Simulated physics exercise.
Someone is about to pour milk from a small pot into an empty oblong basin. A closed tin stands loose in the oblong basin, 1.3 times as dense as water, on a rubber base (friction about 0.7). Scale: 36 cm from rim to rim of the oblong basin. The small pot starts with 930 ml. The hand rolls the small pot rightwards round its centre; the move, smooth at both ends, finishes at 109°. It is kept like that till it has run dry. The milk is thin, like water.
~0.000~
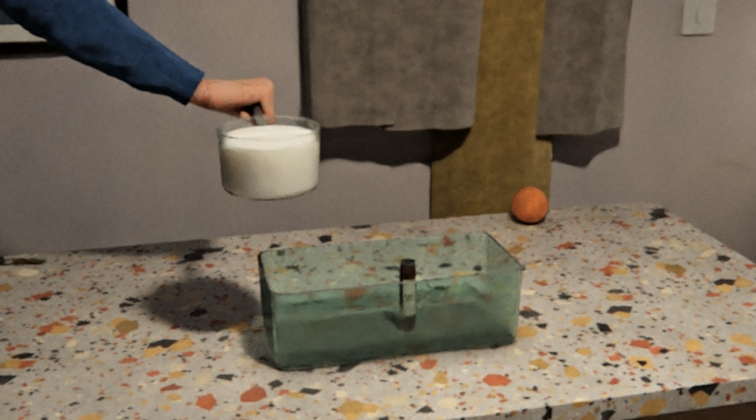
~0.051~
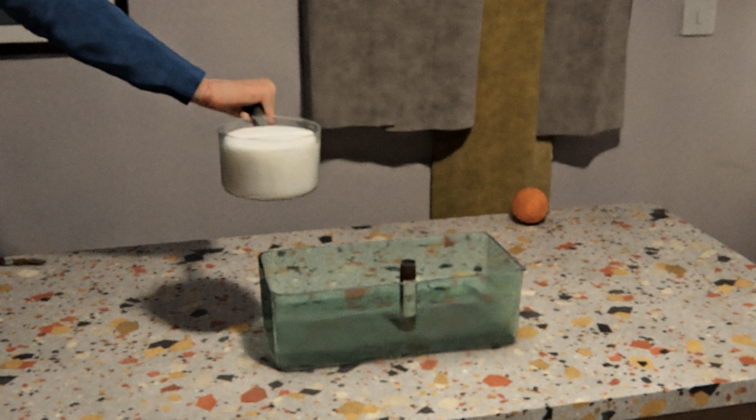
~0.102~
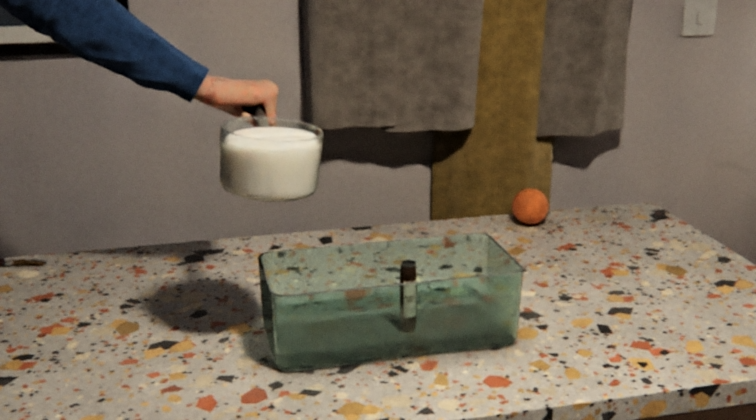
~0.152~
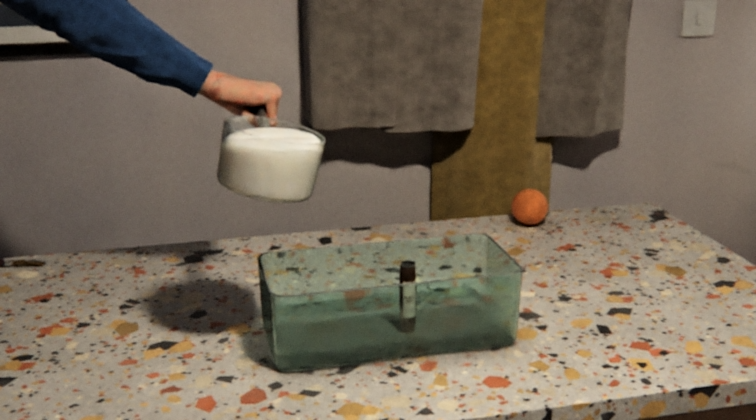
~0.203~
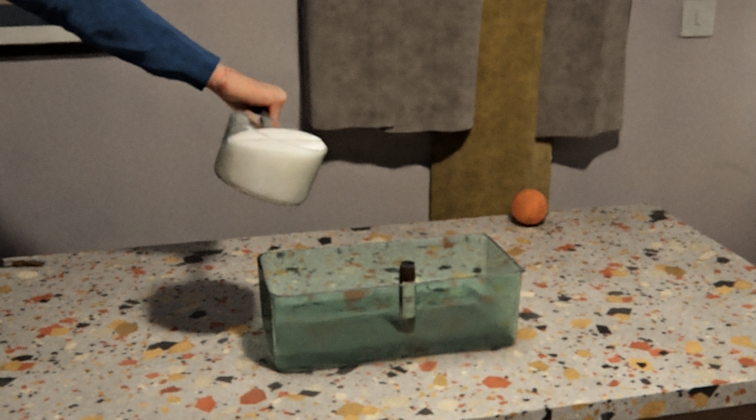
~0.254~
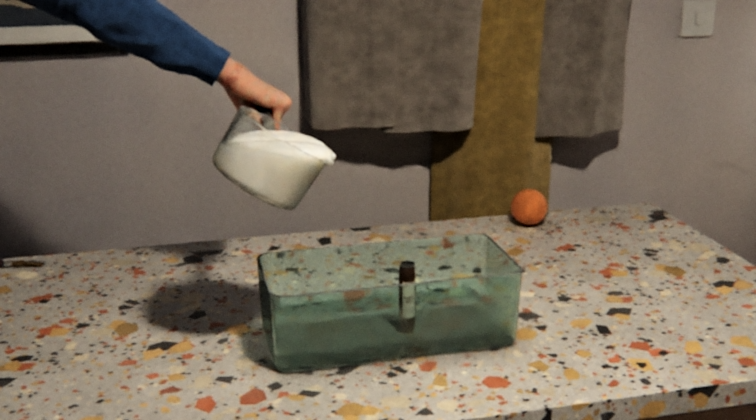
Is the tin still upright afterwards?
The tin stays up.
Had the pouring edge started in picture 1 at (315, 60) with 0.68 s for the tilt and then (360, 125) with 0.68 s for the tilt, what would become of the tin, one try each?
First it topples; then it goes over.
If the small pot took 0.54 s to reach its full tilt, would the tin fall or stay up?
The tin keeps standing.
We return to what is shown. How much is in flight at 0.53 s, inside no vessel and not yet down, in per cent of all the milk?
Some 44 per cent.
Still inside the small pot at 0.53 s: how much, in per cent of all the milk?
Some 32 per cent.
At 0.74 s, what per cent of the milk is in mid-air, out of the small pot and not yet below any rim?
Some 9 per cent.
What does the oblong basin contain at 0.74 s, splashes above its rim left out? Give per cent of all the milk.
Near 86 in a hundred.
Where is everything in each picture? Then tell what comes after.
In the first picture, it leans 0°; its right rim is at (318, 126); the milk meets the walls at (220, 139) and (316, 133); the oblong basin's rim runs from (264, 274) to (505, 251); the tin's top is at (408, 265).
In the second picture, it leans 2°; its right rim is at (319, 128); the milk meets the walls at (221, 139) and (317, 134).
In the third picture, it leans 6°; its right rim is at (321, 132); the milk meets the walls at (222, 139) and (319, 136).
In the fourth picture, it leans 13°; its right rim is at (323, 139); the milk meets the walls at (224, 140) and (321, 137).
In the fifth picture, it leans 22°; its right rim is at (325, 148); the milk meets the walls at (223, 144) and (324, 143); 1 per cent is over the edge.
In the sixth picture, it leans 33°; its right rim is at (325, 158); the milk meets the walls at (221, 144) and (319, 148); 5 per cent is over the edge.
Then, 0.53 s in, the tilt is 97° and 32 per cent is still to pour; the tin stands where it began.
Then, 0.74 s in, the tilt is 109° and 6 per cent is still to pour; the tin leans 4°.
Then, 0.95 s in, the tilt is 109° and 0 per cent is still to pour; the tin stands where it began.
Then, 1.18 s in, the tilt is 109° and 0 per cent is still to pour; the tin stands where it began.
Finally, the tin stands where it began.
